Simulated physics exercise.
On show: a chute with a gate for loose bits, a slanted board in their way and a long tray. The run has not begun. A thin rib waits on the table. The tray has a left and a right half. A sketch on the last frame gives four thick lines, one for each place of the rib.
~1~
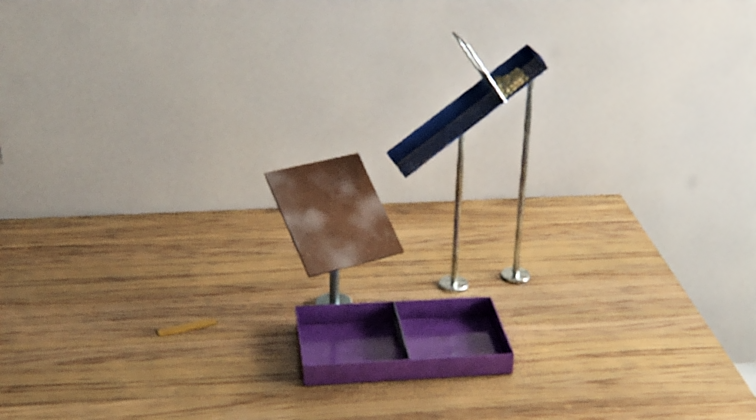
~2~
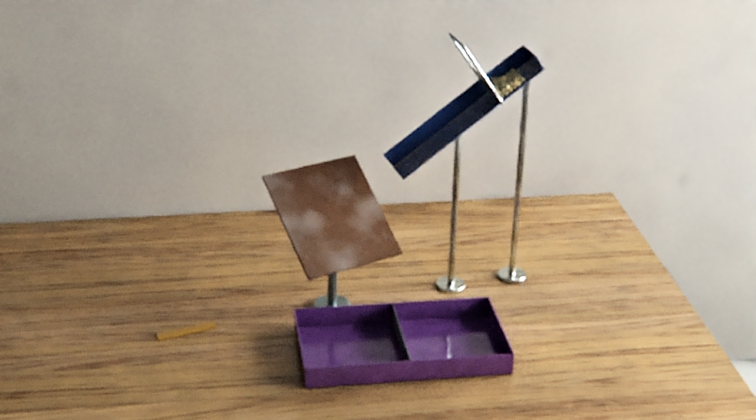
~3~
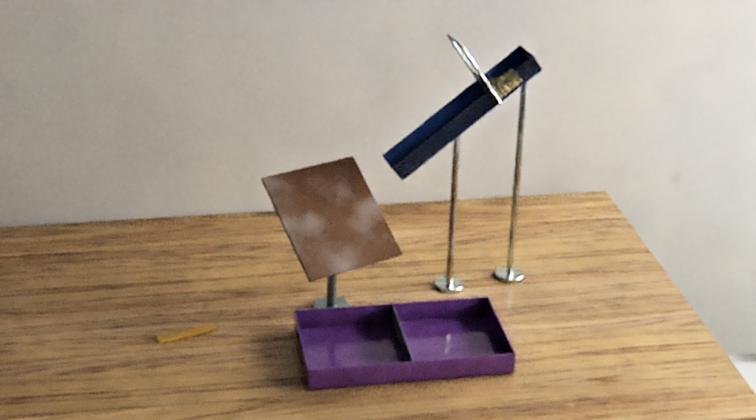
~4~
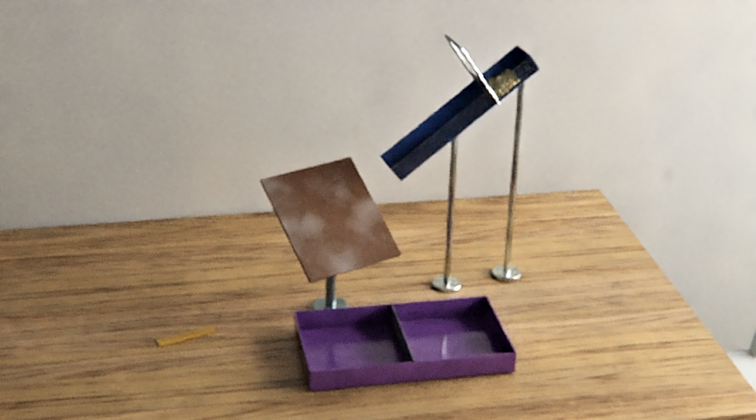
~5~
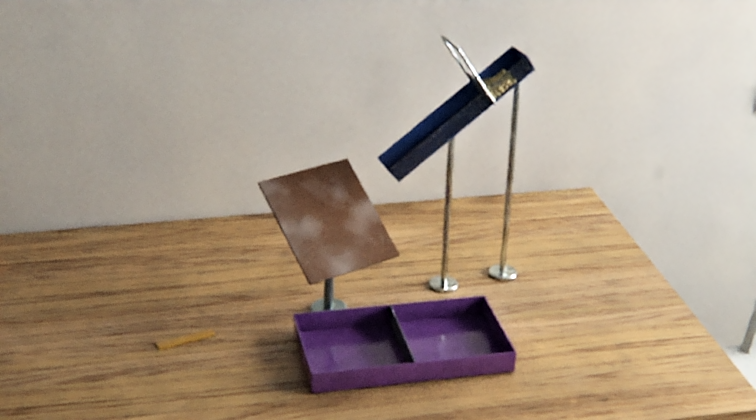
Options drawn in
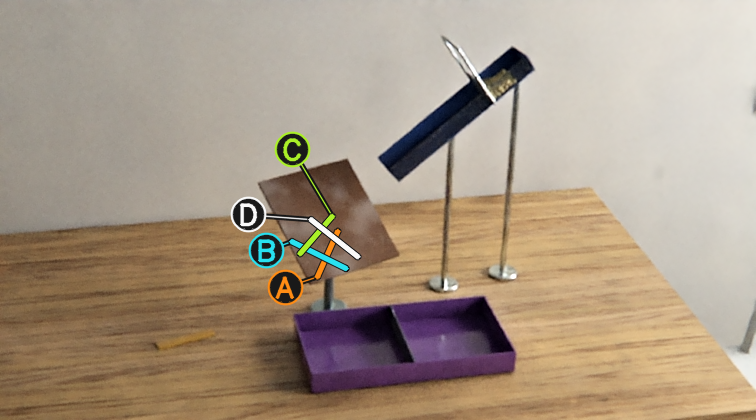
A dark blue chute on two thin metal stands slopes gently down to the left above a wooden table against a plain pale wall, seen from the front and slightly above. Yellowish bits sit behind its raised gate, with a tilted brown board at centre, a two-part purple tray in front and a thin yellow-brown strip at left. Nothing on the table moves; only the camera drifts slightly.
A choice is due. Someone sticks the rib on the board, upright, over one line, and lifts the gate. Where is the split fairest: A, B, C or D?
The answer is line D.
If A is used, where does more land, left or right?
The left half.
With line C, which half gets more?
More lands on the left.
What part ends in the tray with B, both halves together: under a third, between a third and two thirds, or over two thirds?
Over two thirds.
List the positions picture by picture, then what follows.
The first frame shows load behind the gate near (504, 82), soya beans; lip of the chute near (400, 172), sloping gently.
The second frame shows middle of the board near (333, 215), tilted fairly steeply; middle of its low edge near (357, 266); of its high edge near (309, 165).
The third frame shows front corners of the tray near (309, 370) and (515, 353); front end of its middle wall near (413, 362); gate still shut near (482, 80).
The fourth frame shows middle of the load near (495, 83); lip near (395, 175).
The fifth frame shows middle of the load near (491, 84); lip near (393, 176).
On the marked copy, line A from (337, 231) to (317, 276); line B from (291, 241) to (346, 268); line C from (332, 216) to (300, 253); line D from (310, 219) to (357, 256).
With A, of what is caught, all but a few in the left half, a small share in the right.
With B, of what is caught, all but a few in the left half, only a few in the right.
With C, of what is caught, all but a few in the left half, a small share in the right.
With D, of what is caught, close to half in the left half, close to half in the right.
